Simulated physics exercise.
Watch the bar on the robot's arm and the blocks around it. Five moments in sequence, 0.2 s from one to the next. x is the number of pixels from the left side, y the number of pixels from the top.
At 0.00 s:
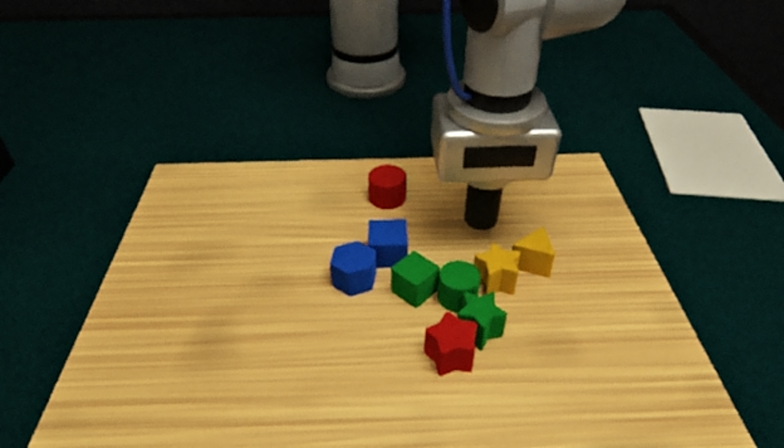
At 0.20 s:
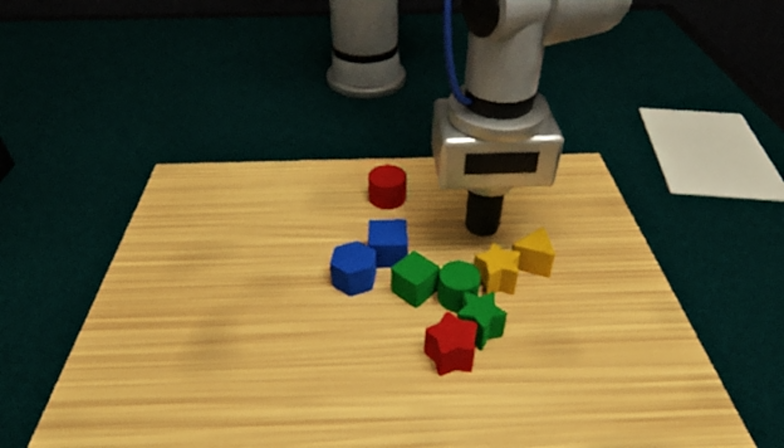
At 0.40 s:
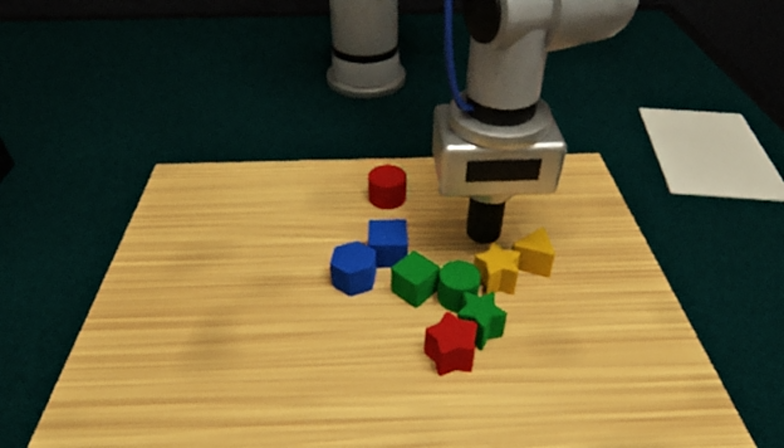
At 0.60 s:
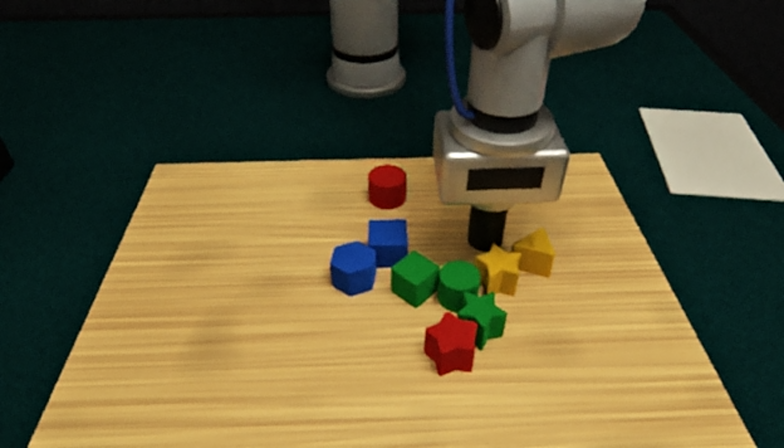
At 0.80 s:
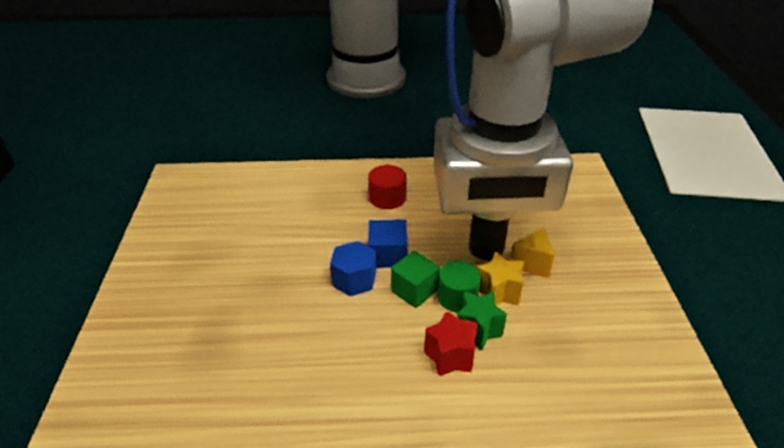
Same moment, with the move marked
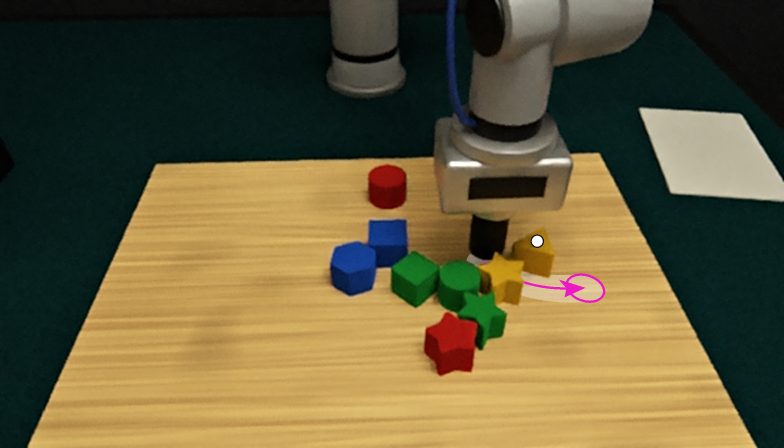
A robot arm lowered its black tip toward a cluster of colored blocks on a wooden board, then nudged the yellow star slightly toward the viewer while the other blocks stayed still.
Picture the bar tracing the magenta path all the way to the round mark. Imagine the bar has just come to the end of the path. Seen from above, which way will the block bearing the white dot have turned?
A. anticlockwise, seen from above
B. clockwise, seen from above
I choose A.
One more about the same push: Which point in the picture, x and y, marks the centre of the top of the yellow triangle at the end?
Expect it around (574, 242).
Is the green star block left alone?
In short: Yes.
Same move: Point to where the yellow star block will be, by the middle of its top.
Near (520, 284).
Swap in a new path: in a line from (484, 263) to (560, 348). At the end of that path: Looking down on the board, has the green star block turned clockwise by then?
Final answer: Yes.
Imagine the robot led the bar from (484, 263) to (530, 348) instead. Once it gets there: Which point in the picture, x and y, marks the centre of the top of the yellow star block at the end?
Around (555, 356).
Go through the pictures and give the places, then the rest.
In the first frame, bar tip (481, 219); block tops, green cylinder (460, 274); green star block (482, 307); yellow star block (499, 258); yellow triangle (537, 241).
In the second frame, bar (482, 225); blocks unchanged.
In the third frame, bar (483, 232); blocks unchanged.
In the fourth frame, bar (485, 240); blocks unchanged.
In the fifth frame, bar (486, 248); green cylinder (460, 274); green star block (482, 307); yellow star block (503, 269); yellow triangle (537, 241).
Path on the board, from (484, 263) via (514, 279) and (549, 288), ending at (585, 288); the dot is on the yellow triangle.
On the path given first. One third of the way, bar (517, 265); yellow star block (515, 283), turned 50° clockwise; yellow triangle (551, 242), turned 40° anticlockwise.
Two thirds of the way, bar (553, 273); yellow star block (520, 284), turned 75° clockwise; yellow triangle (564, 244), turned 105° anticlockwise.
At the end, bar (590, 274); green cylinder in place; green star block in place; yellow star block (520, 284), turned 75° clockwise; yellow triangle (574, 242), turned 140° anticlockwise.
